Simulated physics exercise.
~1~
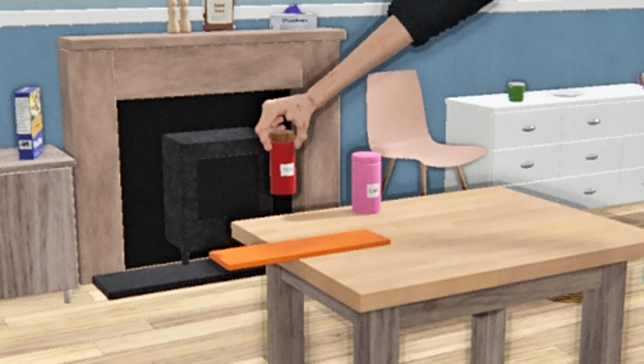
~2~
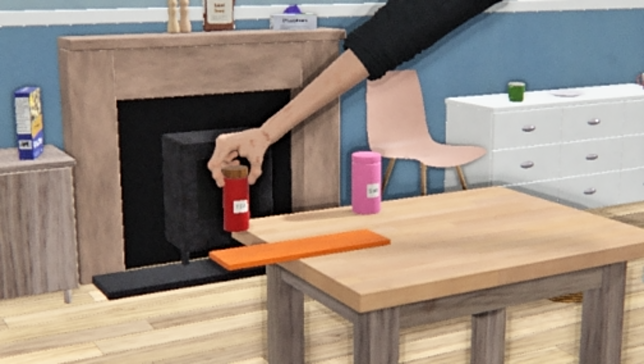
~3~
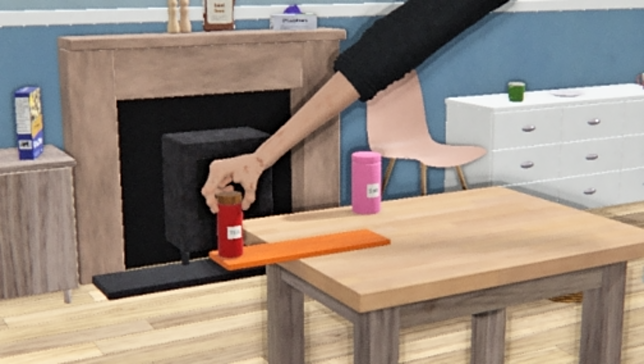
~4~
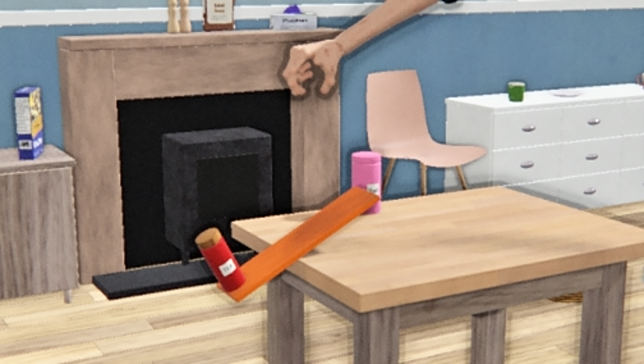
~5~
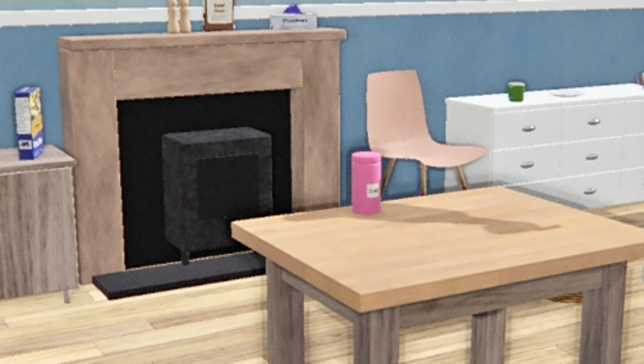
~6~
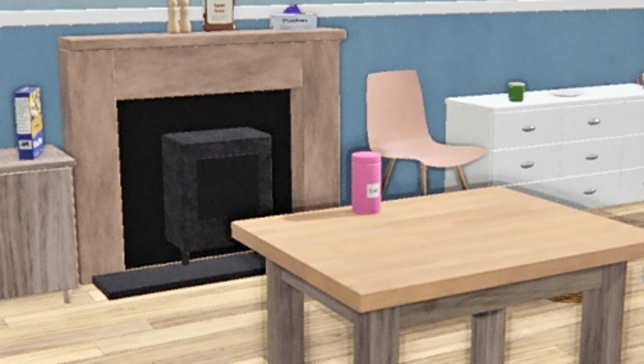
A hand reaches down from the upper right, holding a red shaker with a brown top above an orange board that juts past the left edge of a wooden table. The still view looks across a blue-walled room with a fireplace, a pale pink chair and white drawers behind, and a pink jar stands near the table's back edge. The hand lowers the shaker onto the board's overhanging end, then lets go and draws back. The board tips steeply, and the shaker leans and drops with it. Both vanish from view, leaving the pink jar standing in place.
